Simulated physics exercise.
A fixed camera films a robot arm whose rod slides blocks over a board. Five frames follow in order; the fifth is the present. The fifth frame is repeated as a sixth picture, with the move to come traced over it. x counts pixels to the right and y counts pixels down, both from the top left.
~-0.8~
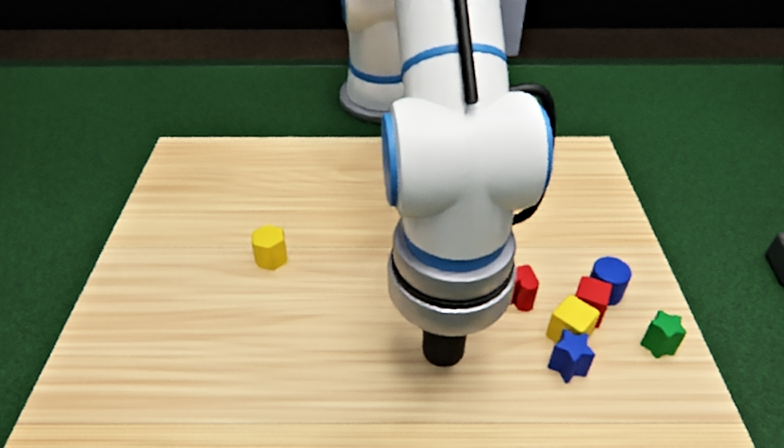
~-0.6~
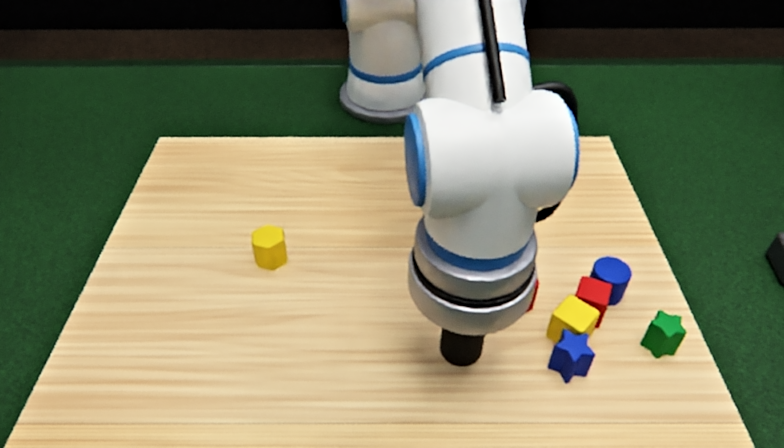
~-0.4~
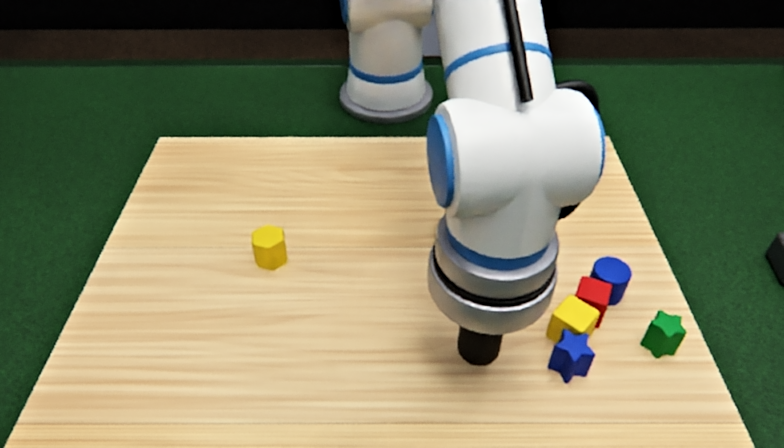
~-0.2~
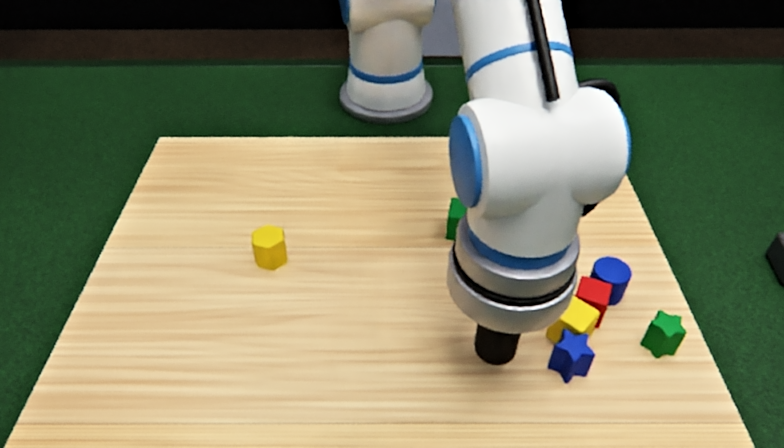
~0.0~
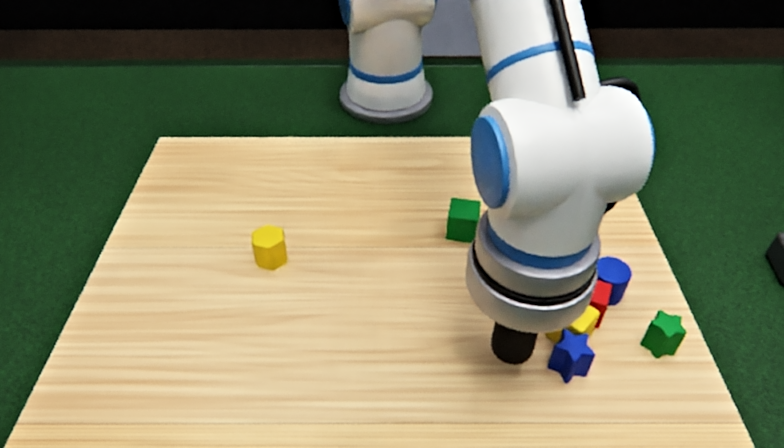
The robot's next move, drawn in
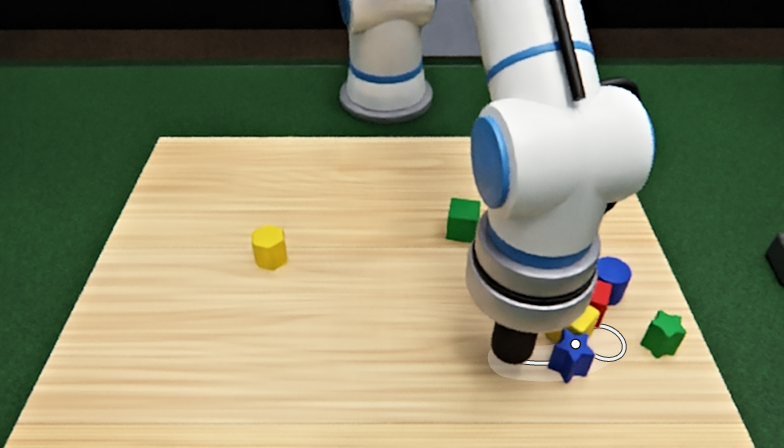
We see a white robot arm with blue bands slide its black rod steadily rightward over a wooden table, nearing a blue star and yellow block, while a green block comes into view behind it and the blocks stay still.
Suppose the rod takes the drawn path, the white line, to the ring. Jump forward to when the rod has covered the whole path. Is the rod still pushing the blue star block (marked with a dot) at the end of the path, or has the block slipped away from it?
I'd say the blue star block has slipped off and sits beside or behind the rod.
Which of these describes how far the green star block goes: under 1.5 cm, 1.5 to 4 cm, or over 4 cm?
The answer will be the short band, under 1.5 cm.
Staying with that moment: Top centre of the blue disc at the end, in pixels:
The answer is (618, 243).
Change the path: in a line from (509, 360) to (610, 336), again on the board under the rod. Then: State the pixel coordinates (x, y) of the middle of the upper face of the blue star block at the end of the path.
In the picture, that point is around (608, 348).
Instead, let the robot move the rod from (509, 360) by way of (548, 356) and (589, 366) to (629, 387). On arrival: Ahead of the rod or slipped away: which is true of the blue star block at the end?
Before the rod.
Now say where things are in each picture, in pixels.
In the first frame, rod's lower end at (443, 351); blue star block at (576, 344); yellow square block at (576, 312); red square block at (595, 290); blue disc at (613, 269); green star block at (670, 323).
In the second frame, rod at (461, 350); blocks still.
In the third frame, rod at (478, 350); blocks still.
In the fourth frame, rod at (495, 349); blocks still.
In the fifth frame, rod at (511, 348); blue star block at (576, 344); yellow square block partly hidden; red square block at (595, 290); blue disc at (613, 269); green star block at (670, 323).
Drawn move, from (509, 360) through (545, 363) and (578, 357) to (603, 342); the dot is on the blue star block.
The first path, step by step. Halfway along, rod at (567, 350); blue star block at (608, 346), turned 20° anticlockwise; yellow square block at (579, 310), turned 10° anticlockwise.
At the end, rod at (608, 330); blue star block at (644, 342), turned 15° clockwise; yellow square block at (611, 290), turned 40° anticlockwise; red square block at (611, 266), turned 20° anticlockwise; blue disc at (618, 243); green star block still.
